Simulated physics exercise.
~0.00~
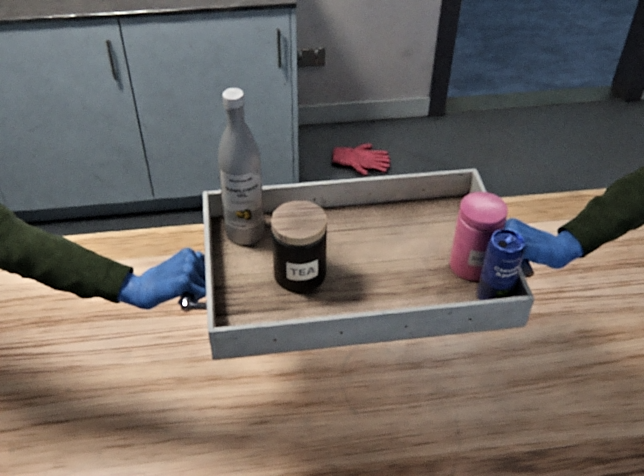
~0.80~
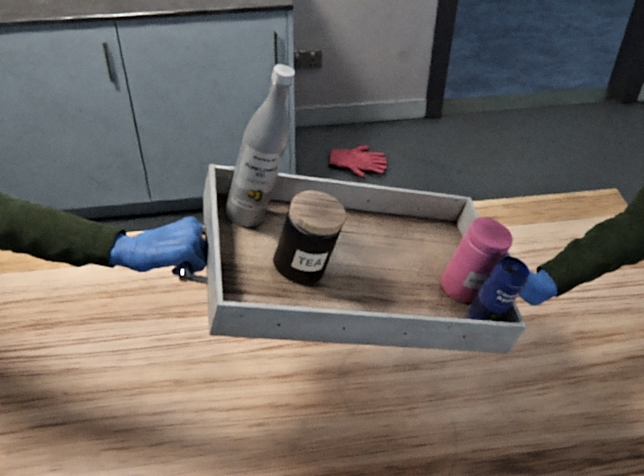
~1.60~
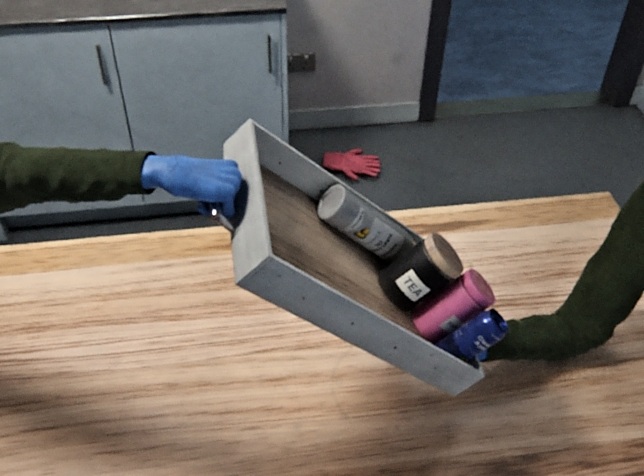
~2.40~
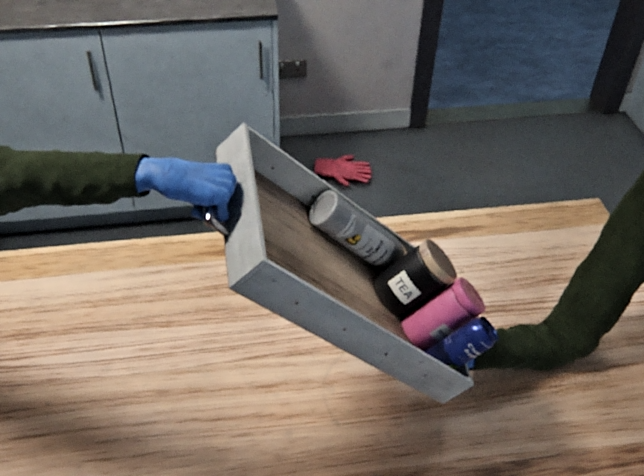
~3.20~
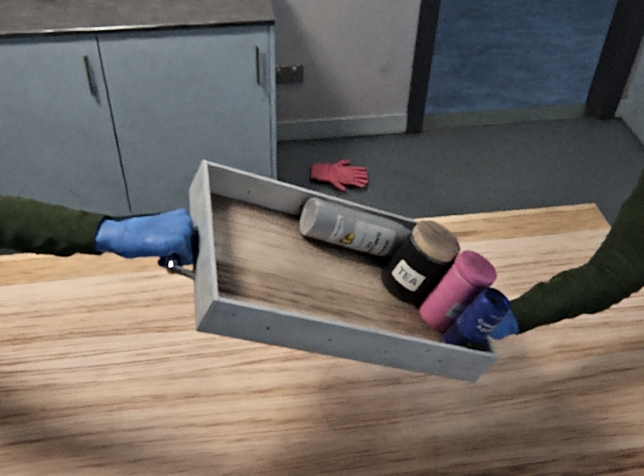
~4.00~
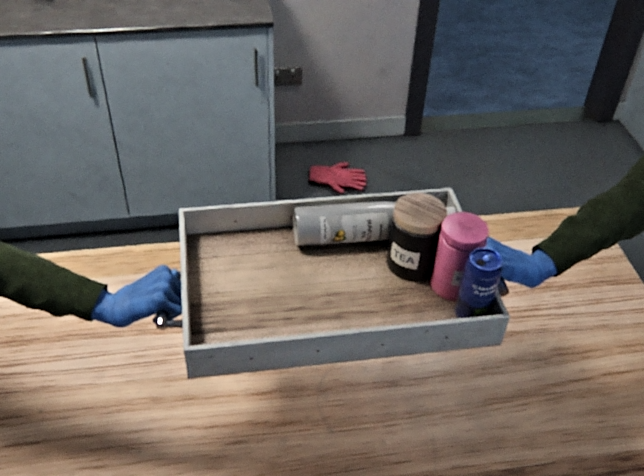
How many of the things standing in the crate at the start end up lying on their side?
One of them, the white bottle, ends up lying on its side in the crate.
